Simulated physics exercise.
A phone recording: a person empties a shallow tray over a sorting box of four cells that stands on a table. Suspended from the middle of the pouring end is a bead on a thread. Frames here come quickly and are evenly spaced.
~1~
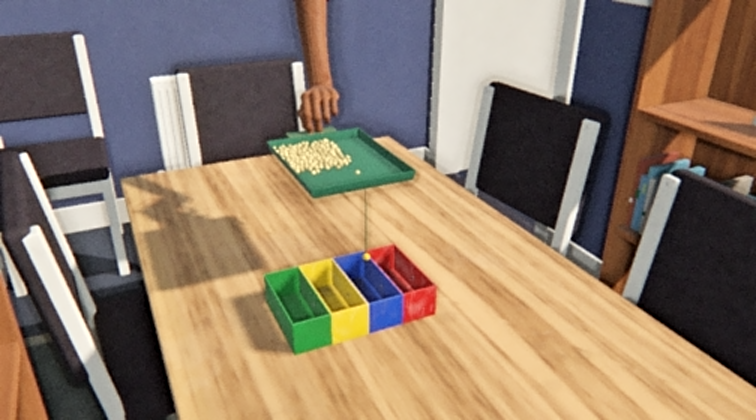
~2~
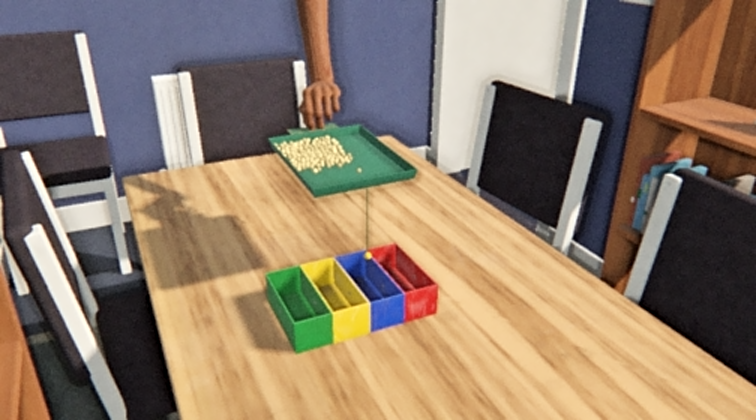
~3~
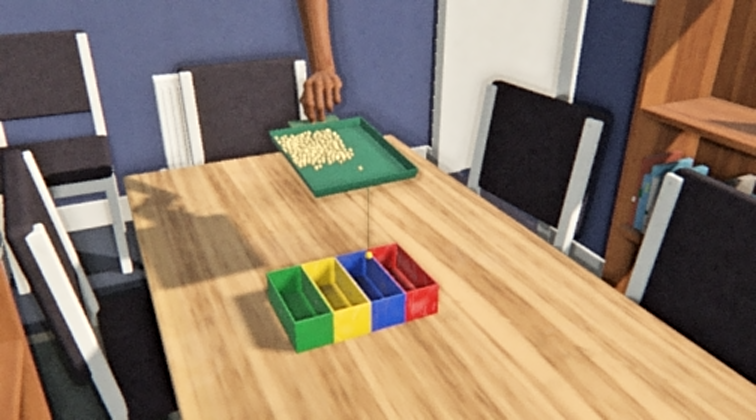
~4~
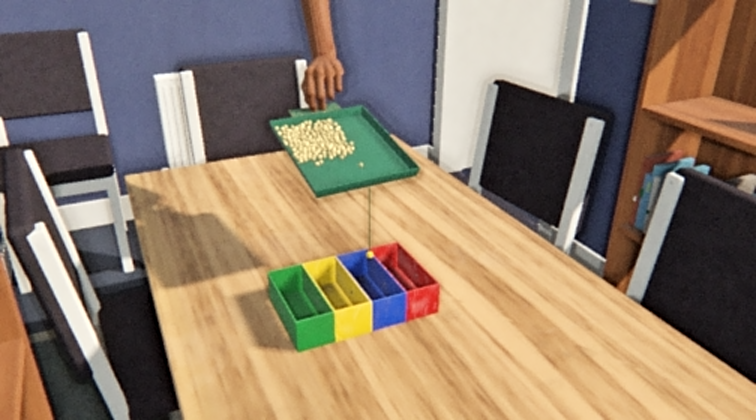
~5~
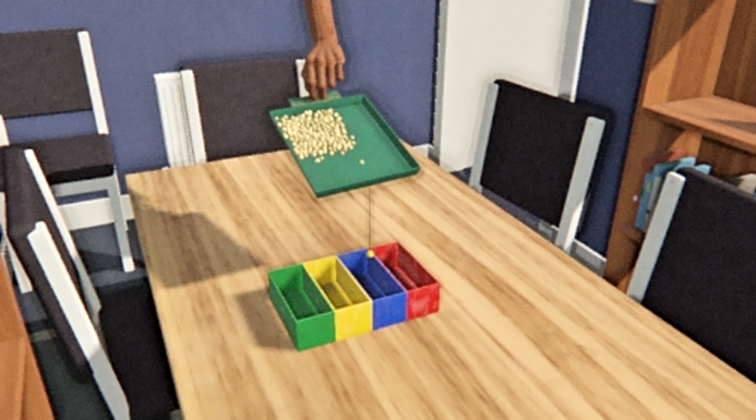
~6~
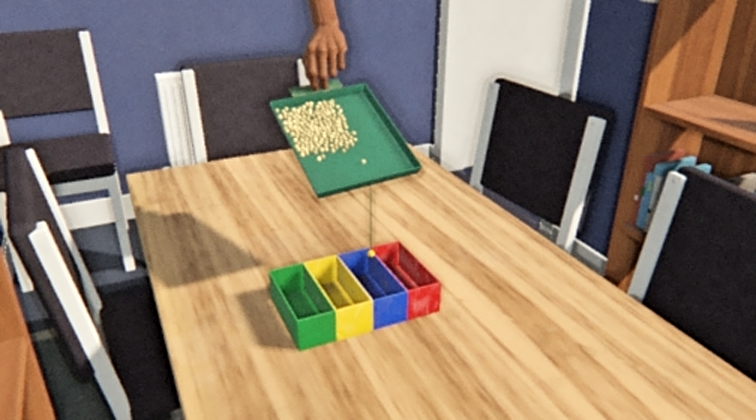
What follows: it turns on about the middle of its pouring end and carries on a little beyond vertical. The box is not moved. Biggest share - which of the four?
Yellow cell.
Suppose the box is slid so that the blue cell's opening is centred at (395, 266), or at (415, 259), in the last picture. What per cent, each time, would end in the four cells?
Try 1: Some 90 %; try 2: Some 50 %.
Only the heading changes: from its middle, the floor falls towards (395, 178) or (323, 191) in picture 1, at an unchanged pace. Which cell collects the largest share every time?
Case 1 - the cell in red. Case 2 - the yellow one.
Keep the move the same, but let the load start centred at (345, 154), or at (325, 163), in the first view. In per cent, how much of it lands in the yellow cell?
Respectively 50 and 60 in a hundred.
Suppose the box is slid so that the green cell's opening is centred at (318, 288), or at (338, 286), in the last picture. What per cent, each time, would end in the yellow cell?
Around 40 % followed by around 20 %.
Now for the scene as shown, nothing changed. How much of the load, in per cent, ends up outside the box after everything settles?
Roughly 10 in a hundred.
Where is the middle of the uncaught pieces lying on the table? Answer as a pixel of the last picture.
Those pieces end up centred close to (465, 360).
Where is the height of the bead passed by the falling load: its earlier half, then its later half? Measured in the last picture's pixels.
I'd put it at roughly (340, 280), and after that at roughly (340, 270).
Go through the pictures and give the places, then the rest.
The first frame shows corners of the pouring end at (313, 188) and (413, 170), level; middle of the load at (314, 155), soya beans; bead on its thread at (366, 257); green cell at (313, 332); yellow cell at (350, 321); blue cell at (386, 311); red cell at (420, 302).
The second frame shows corners of the pouring end at (315, 188) and (415, 169), level; middle of the load at (315, 153).
The third frame shows corners of the pouring end at (316, 188) and (416, 168), tipped barely, lowest at the left corner; middle of the load at (316, 148).
The fourth frame shows corners of the pouring end at (317, 189) and (417, 167), tipped a little, lowest at the left corner; middle of the load at (317, 141).
The fifth frame shows corners of the pouring end at (317, 190) and (418, 166), tipped clearly, lowest at the left corner; middle of the load at (318, 135).
The sixth frame shows corners of the pouring end at (318, 191) and (419, 165), tipped clearly, lowest at the left corner; middle of the load at (319, 129), about a quarter on the move; green cell at (317, 328); yellow cell at (355, 318); blue cell at (390, 308); red cell at (424, 299).
Soon, tray tipped steeply; about two thirds on the tray; a small part in the yellow cell; a stray few in the green cell; a stray few in the blue cell; about a quarter falling or outside the box.
A while on, tray tipped past a quarter turn; about a quarter on the tray; about a third in the yellow cell; a small part in the blue cell; a small part in the green cell; a stray few in the red cell; about a third falling or outside the box.
Towards the end, tray tipped past a quarter turn; about two thirds in the yellow cell; about a quarter in the blue cell; a small part in the green cell; a stray few in the red cell; a small part falling or outside the box.
Finally, tray tipped past a quarter turn; about two thirds in the yellow cell; about a quarter in the blue cell; a small part in the green cell; a stray few in the red cell; a small part outside the box.
